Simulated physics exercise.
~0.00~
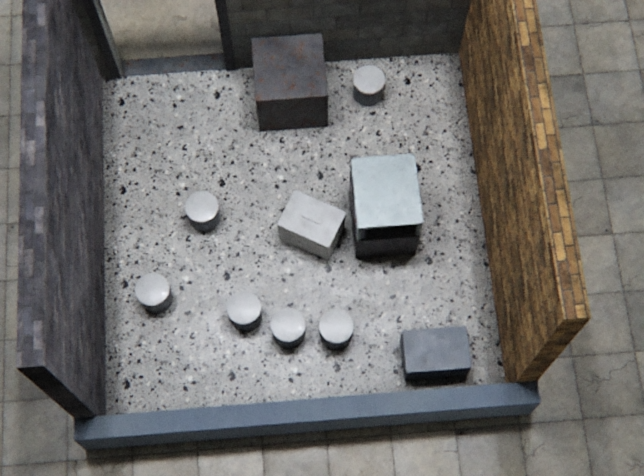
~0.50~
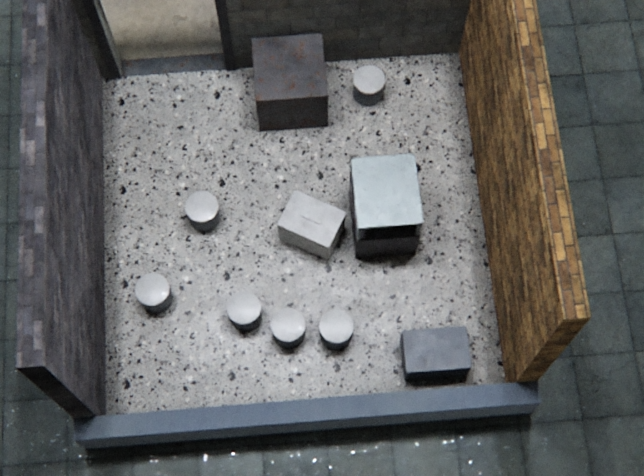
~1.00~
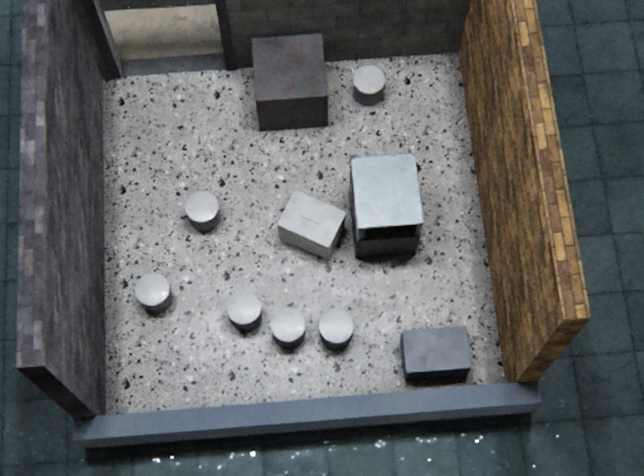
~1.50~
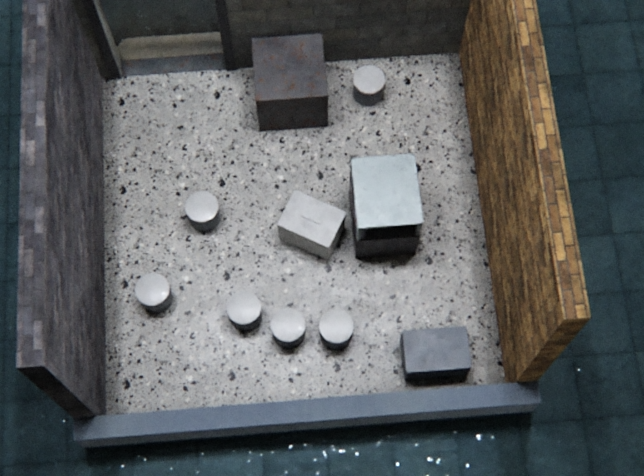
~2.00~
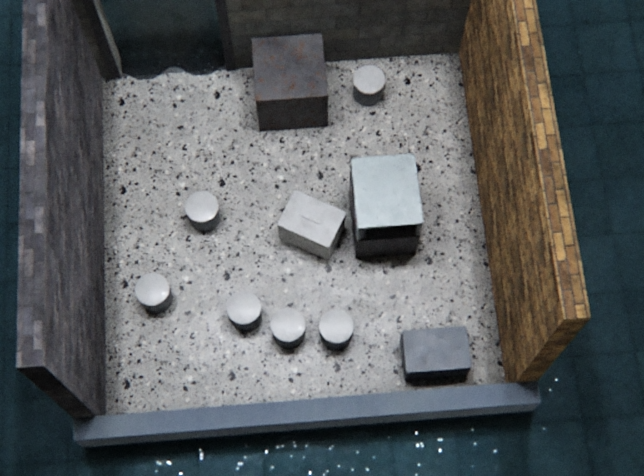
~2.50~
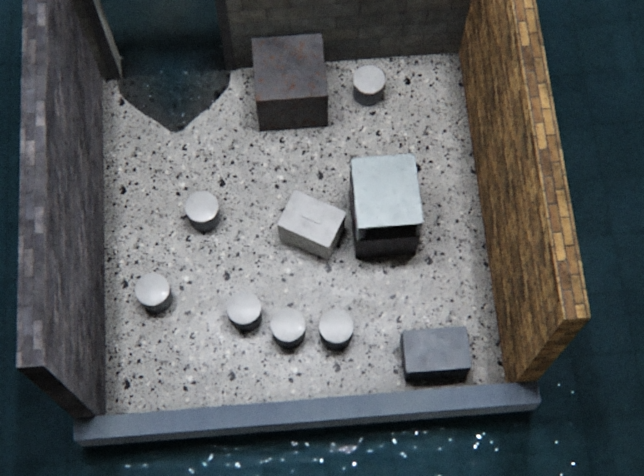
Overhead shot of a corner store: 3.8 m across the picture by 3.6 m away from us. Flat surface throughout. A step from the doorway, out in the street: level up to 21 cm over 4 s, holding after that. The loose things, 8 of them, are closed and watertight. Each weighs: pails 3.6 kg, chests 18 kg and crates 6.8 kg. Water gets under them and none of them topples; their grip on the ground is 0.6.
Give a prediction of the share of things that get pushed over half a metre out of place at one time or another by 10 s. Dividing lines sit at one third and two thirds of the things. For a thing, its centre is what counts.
My guess is it lands in the top band.
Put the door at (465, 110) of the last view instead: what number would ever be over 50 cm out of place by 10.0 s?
That would give 3.
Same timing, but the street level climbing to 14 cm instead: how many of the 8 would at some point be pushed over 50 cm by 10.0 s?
Then the count would be 5.
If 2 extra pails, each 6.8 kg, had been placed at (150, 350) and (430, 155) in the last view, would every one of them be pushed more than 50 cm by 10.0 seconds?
Taking them in order, the first is above the threshold and the second is below the threshold.
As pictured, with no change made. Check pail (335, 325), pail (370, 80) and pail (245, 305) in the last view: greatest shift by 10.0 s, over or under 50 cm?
In turn: Above the mark, below the mark, above the mark.
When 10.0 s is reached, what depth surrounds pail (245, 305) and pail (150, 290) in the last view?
Roughly 16 and 12 cm.
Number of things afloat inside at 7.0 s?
That would be 4 of them.
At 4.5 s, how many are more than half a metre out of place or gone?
At that moment it comes to 0.
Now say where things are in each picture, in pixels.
In the first frame, a pail at (244, 307) rests on the ground; a pail at (369, 79), on the bottom; water covers 0.0 m2; 0 of 8 have shifted.
In the second frame, a pail at (244, 307) rests on the ground; a pail at (369, 79), on the bottom; water covers 0.0 m2; 0 of 8 have shifted.
In the third frame, a pail at (244, 307) rests on the ground; a pail at (369, 79), on the bottom; 0.0 m2 under water; 0 of 8 have shifted.
In the fourth frame, a pail at (244, 307) rests on the ground; a pail at (369, 79) rests on the ground; 0.0 m2 under water; 0 of 8 have shifted.
In the fifth frame, a pail at (244, 307), on the bottom; a pail at (369, 79), on the bottom; water covers 0.0 m2; 0 of 8 have shifted.
In the sixth frame, a pail at (244, 307), on the bottom; a pail at (369, 79), on the bottom; 0.5 m2 under water; 0 of 8 have shifted.
After 3.5 s 0 of 8 are over 50 cm from their spots; 0 afloat.
After 4.5 s 0 of 8 are over 50 cm from their spots; 0 afloat.
After 7.0 s 4 of 8 are over 50 cm from their spots; 4 afloat.
After 10.0 s 6 of 8 are over 50 cm from their spots, and 6 have been at some point; 6 afloat.
